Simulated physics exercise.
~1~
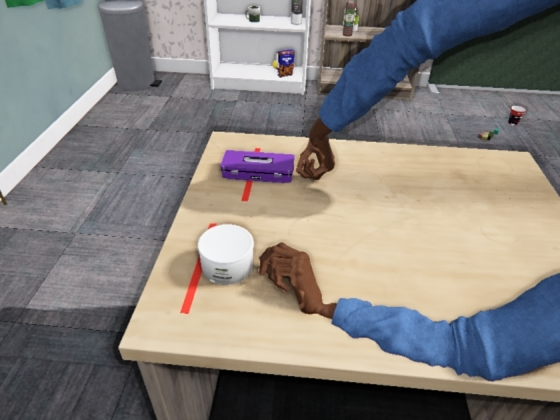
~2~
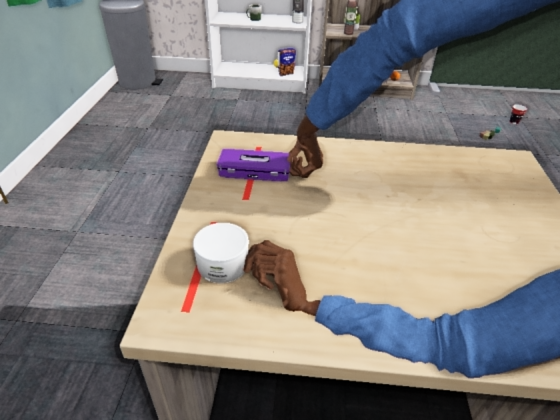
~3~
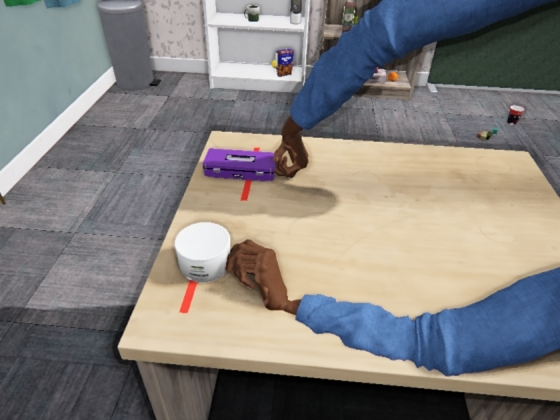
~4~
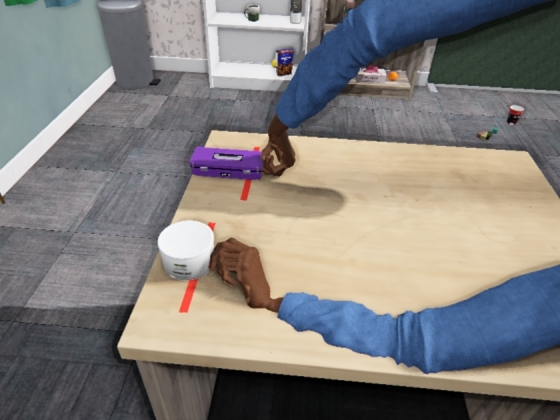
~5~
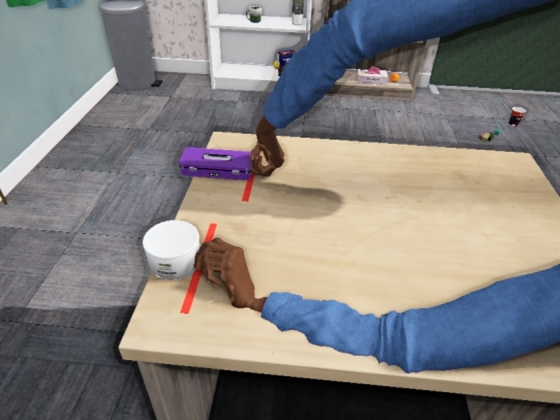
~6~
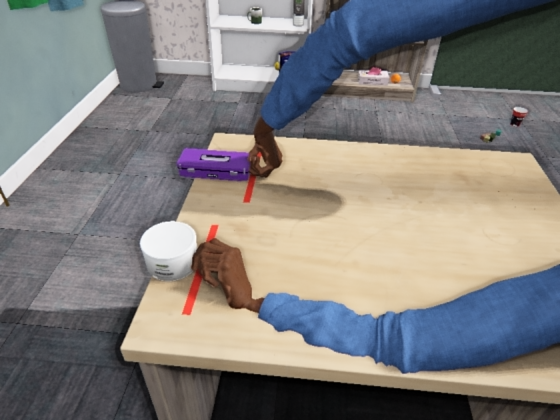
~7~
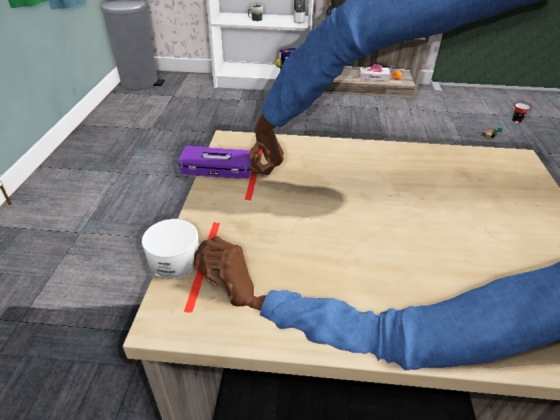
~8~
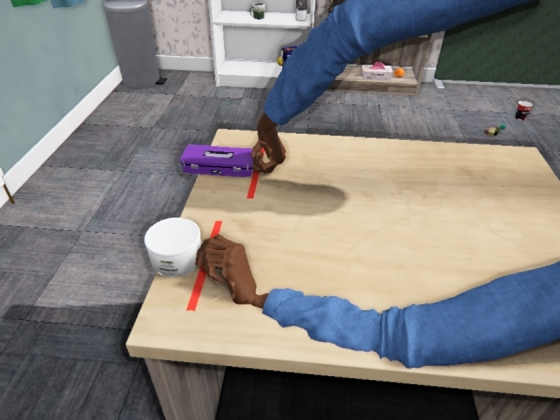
A white tub and a purple case were slowly pushed left across a wooden table by two hands in blue sleeves, until the fingers stopped at strips of red tape, leaving both things resting at the table's edge without falling.
